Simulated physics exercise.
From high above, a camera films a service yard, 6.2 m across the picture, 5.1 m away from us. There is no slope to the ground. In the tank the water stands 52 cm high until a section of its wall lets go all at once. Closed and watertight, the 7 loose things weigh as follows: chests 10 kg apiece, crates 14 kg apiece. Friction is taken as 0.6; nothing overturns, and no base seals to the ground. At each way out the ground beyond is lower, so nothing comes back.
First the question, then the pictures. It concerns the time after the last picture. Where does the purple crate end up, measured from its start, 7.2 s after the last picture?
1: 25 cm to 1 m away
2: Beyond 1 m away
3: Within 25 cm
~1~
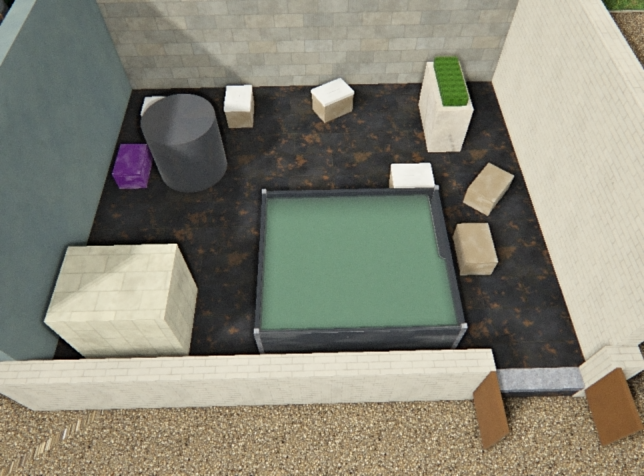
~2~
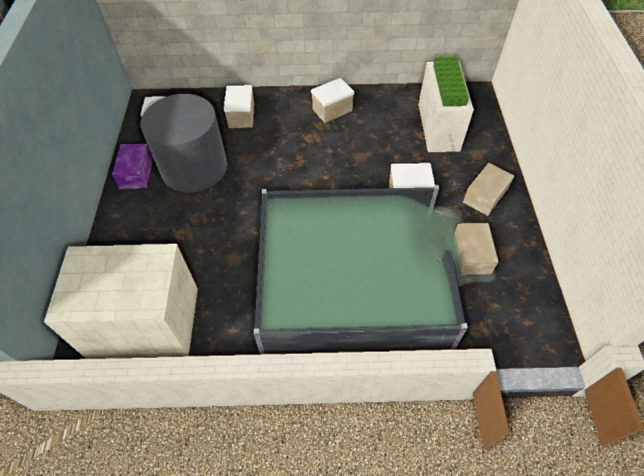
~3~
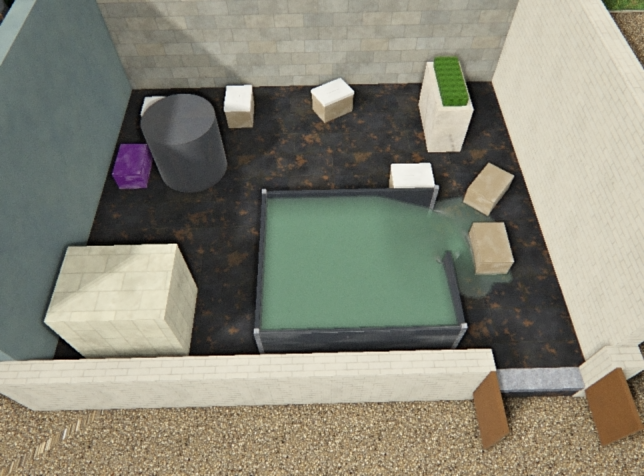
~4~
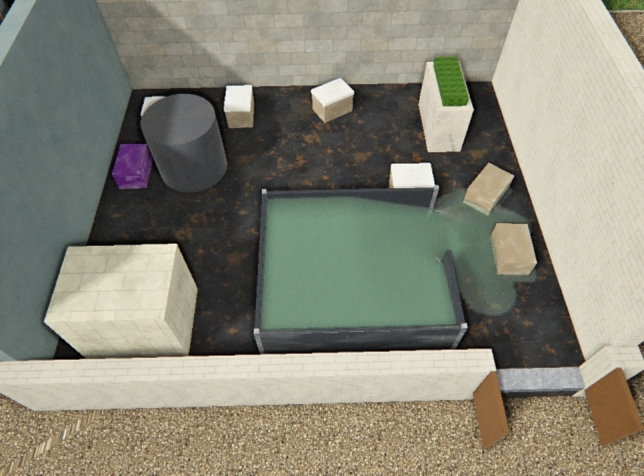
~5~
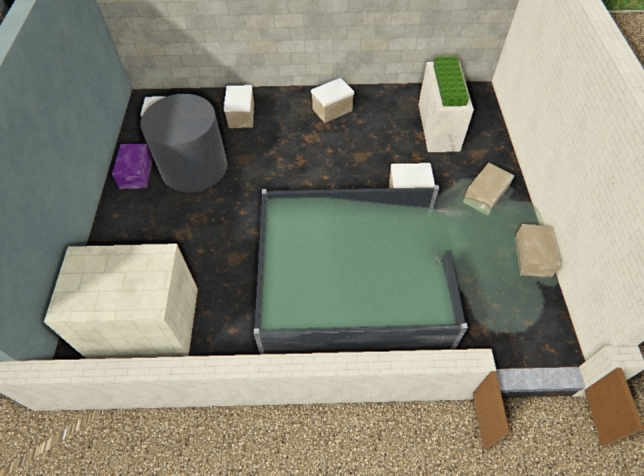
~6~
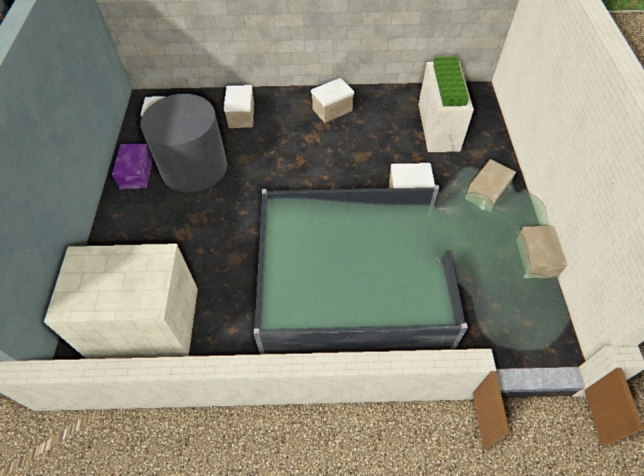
(3) Within 25 cm.
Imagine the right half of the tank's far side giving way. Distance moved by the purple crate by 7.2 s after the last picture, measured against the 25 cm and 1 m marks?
Well, the purple crate goes a long way then.
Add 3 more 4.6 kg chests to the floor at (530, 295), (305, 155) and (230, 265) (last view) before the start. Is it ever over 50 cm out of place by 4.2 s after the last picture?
Note, same order as listed: Beyond the limit, inside the limit, inside the limit.
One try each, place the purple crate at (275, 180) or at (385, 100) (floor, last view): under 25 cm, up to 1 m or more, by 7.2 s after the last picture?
Run one, it gets moved partway; run two, it gets swept far.
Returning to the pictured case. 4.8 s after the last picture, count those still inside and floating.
At that point I count 1.
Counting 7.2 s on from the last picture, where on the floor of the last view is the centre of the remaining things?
They're centred close to (227, 149).
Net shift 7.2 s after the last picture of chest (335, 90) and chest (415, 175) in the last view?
Respectively: 200 cm / 50 cm.
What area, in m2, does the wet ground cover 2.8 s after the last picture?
About 15 m2.
Then, 0.9 s after the last picture the purple crate is near (130, 159), 0.0 m from its start, aground; 0 of 7 are out; 1 afloat.
Then, 2.8 s after the last picture the purple crate is near (130, 159), 0.0 m from its start, aground; 1 of 7 are out; 1 afloat.
Then, 4.8 s after the last picture the purple crate is near (130, 159), 0.0 m from its start, aground; 1 of 7 are out; 1 afloat.
Then, 7.2 s after the last picture the purple crate is near (130, 159), 0.0 m from its start, aground; 1 of 7 are out; 2 afloat.
